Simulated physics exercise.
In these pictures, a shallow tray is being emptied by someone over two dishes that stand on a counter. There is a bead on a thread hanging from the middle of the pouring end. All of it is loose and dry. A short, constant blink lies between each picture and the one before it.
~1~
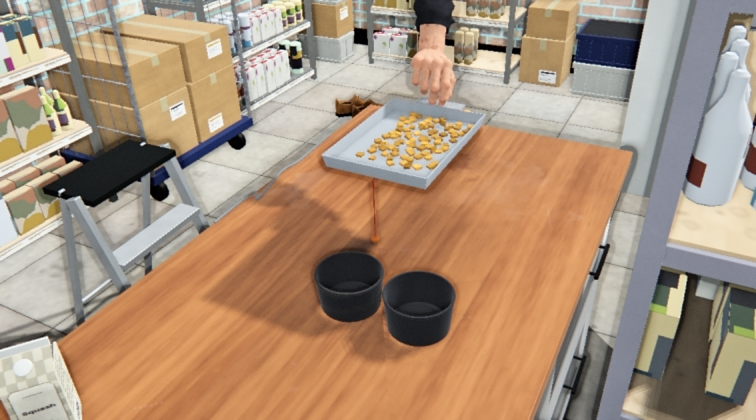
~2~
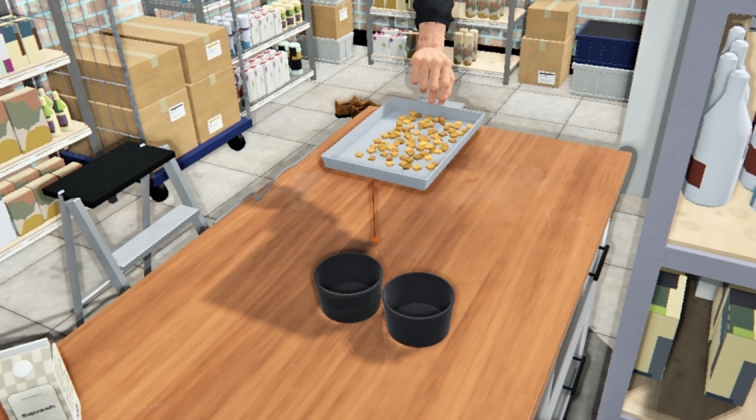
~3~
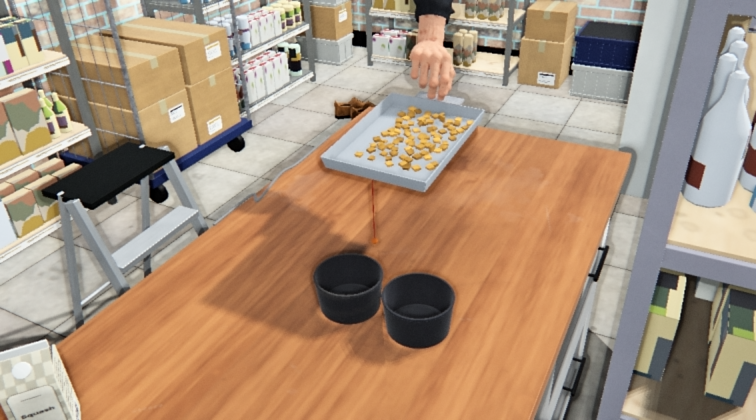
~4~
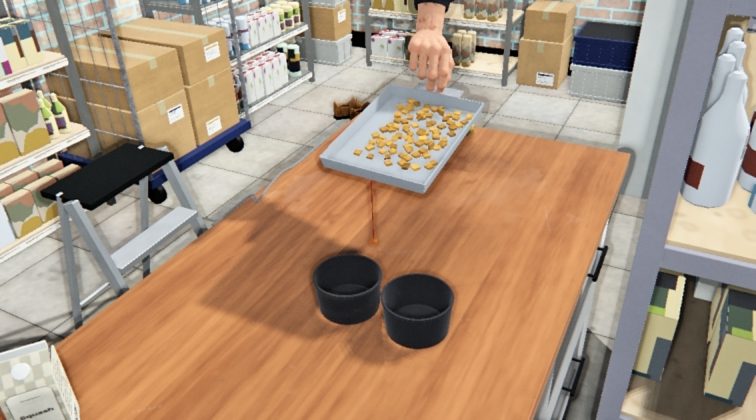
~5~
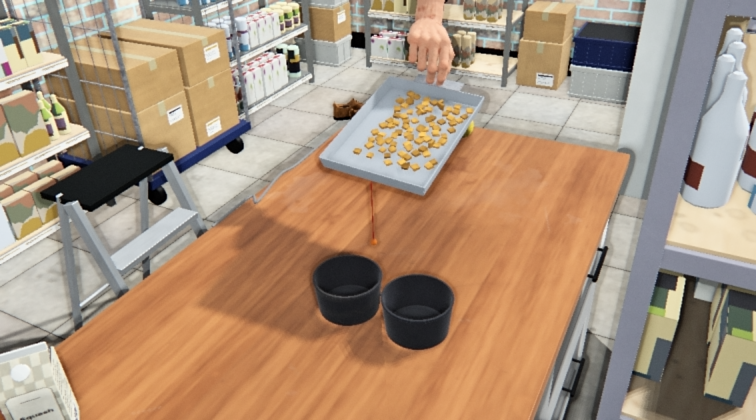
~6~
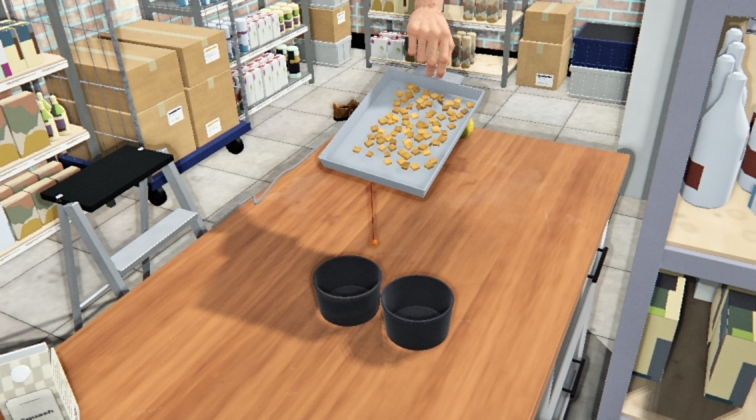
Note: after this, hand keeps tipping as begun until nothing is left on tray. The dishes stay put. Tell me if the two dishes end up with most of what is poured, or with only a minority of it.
Most never reaches the dishes.
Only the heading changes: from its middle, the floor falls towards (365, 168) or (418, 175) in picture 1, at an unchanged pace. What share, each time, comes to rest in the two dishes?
Lab note: Try one about 40 %, try two 0 %.
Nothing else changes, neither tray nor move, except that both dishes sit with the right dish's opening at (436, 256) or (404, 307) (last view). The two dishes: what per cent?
The first try gives 30 per cent, the second 10 per cent.
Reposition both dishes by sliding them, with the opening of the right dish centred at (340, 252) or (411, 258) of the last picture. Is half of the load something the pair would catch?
Try 1: Not up to half; try 2: In excess of half.
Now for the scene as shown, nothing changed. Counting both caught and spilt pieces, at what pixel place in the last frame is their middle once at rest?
Near pixel (402, 299).
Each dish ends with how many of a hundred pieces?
Count per hundred - left dish ~ 20, right dish ~ 10.
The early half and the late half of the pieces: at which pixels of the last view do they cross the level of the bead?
Earlier half at (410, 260), later half at (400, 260).
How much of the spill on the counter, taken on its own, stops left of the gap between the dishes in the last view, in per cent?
Left share: Some 10 per cent.
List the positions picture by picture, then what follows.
In the first frame, corners of the pouring end (326, 154) and (425, 177), level; middle of the load (413, 140), cereal squares; left dish (333, 304); right dish (404, 328); bead on its thread (375, 239).
In the second frame, corners of the pouring end (325, 155) and (425, 178), level; middle of the load (412, 140).
In the third frame, corners of the pouring end (325, 156) and (424, 180), tipped barely, lowest at the right corner; middle of the load (412, 138).
In the fourth frame, corners of the pouring end (323, 156) and (423, 182), tipped a little, lowest at the right corner; middle of the load (411, 134).
In the fifth frame, corners of the pouring end (323, 156) and (423, 185), tipped a little, lowest at the right corner; middle of the load (410, 130).
In the sixth frame, corners of the pouring end (322, 156) and (423, 187), tipped clearly, lowest at the right corner; middle of the load (420, 125); left dish (331, 308); right dish (402, 332).
Just after the last frame, tray tipped steeply; every one on the tray.
A moment on, tray tipped past a quarter turn; almost all on the tray; just a few outside both; just a few in the air.
Further on, tray tipped past a quarter turn; about a tenth in the right dish; roughly a quarter in the left dish; roughly two thirds outside both.
When it is over, tray tipped past a quarter turn; about a tenth in the right dish; roughly a quarter in the left dish; roughly two thirds outside both.
